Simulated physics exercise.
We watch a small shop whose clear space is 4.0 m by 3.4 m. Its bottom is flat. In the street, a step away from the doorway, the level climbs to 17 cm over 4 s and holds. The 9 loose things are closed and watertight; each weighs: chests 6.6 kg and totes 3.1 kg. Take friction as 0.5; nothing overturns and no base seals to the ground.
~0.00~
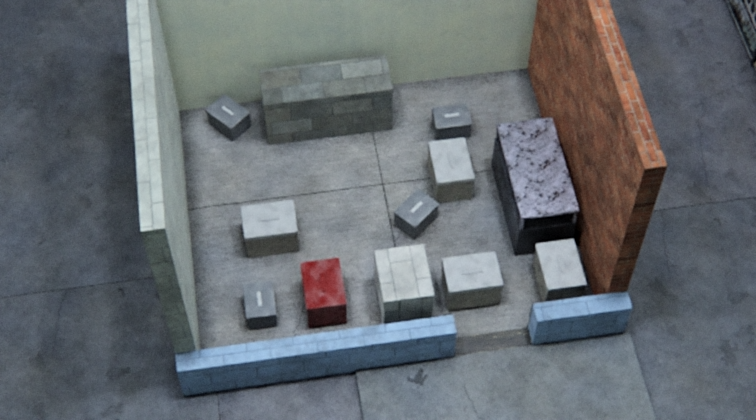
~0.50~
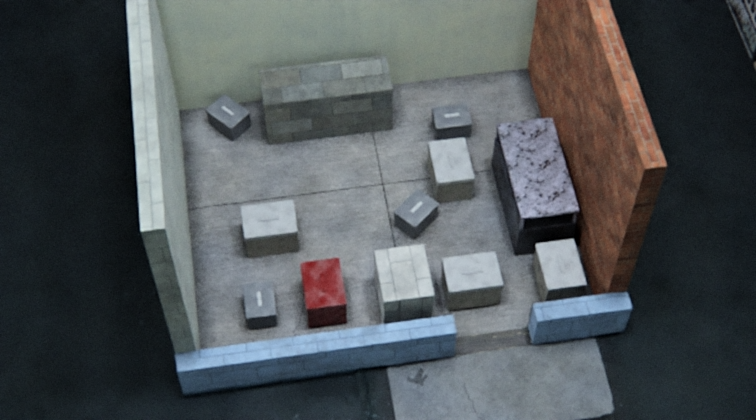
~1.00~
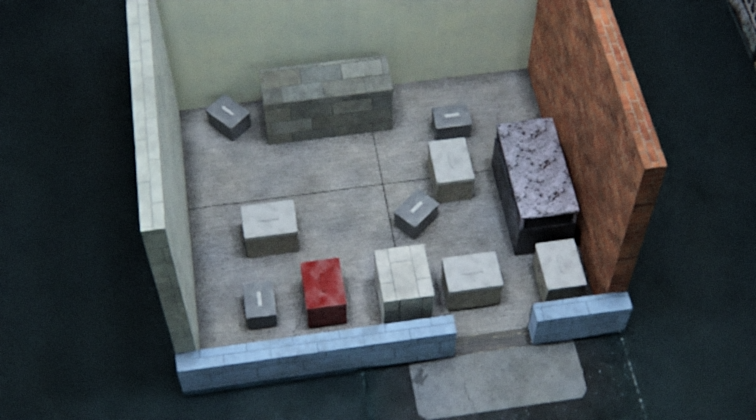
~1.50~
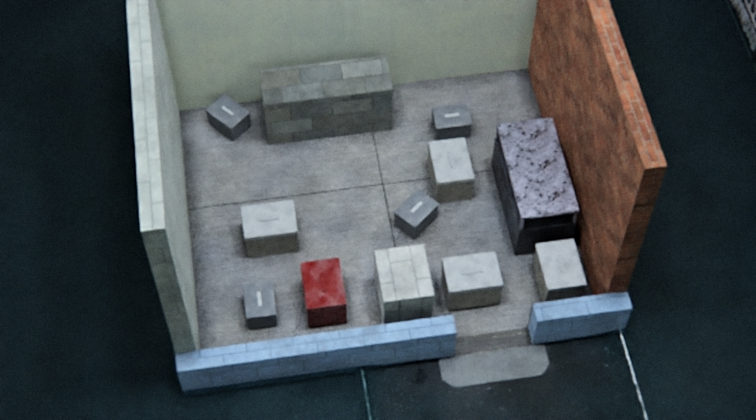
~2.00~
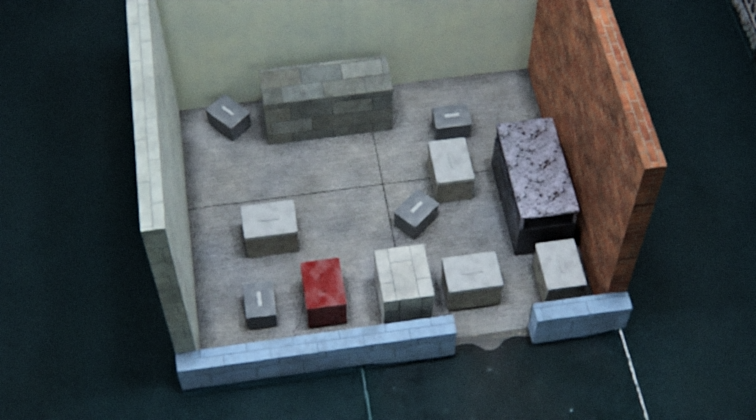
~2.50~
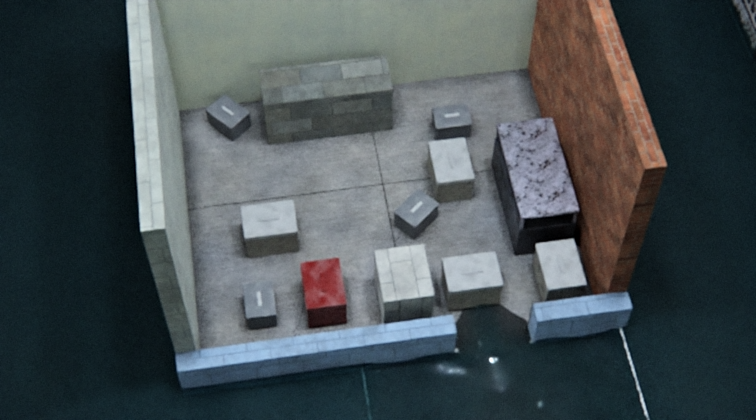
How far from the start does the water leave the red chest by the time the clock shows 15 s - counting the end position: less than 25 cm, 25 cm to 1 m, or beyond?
The red chest slides a little.
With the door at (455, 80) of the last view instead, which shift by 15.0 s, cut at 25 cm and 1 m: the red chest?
In that case the red chest is nudged along.
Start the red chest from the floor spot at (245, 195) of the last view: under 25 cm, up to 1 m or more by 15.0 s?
It travels far.
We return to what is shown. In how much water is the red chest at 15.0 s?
Roughly 6 cm.
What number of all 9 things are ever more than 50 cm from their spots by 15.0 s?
That makes 6.
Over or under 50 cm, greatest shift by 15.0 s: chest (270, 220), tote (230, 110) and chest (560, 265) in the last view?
In that order: Over, under, under.
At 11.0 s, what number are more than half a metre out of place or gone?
4 of them.
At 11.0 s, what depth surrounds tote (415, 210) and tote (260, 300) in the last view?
About 3 and 2 cm.
After 3.5 s the red chest is near (323, 283), 0.0 m from its start, aground; 0 afloat.
After 6.8 s the red chest is near (323, 283), 0.0 m from its start, aground; 4 afloat.
After 11.0 s the red chest is near (323, 283), 0.0 m from its start, aground; 5 afloat.
After 15.0 s the red chest is near (355, 261), 0.4 m from its start, afloat; 9 afloat.
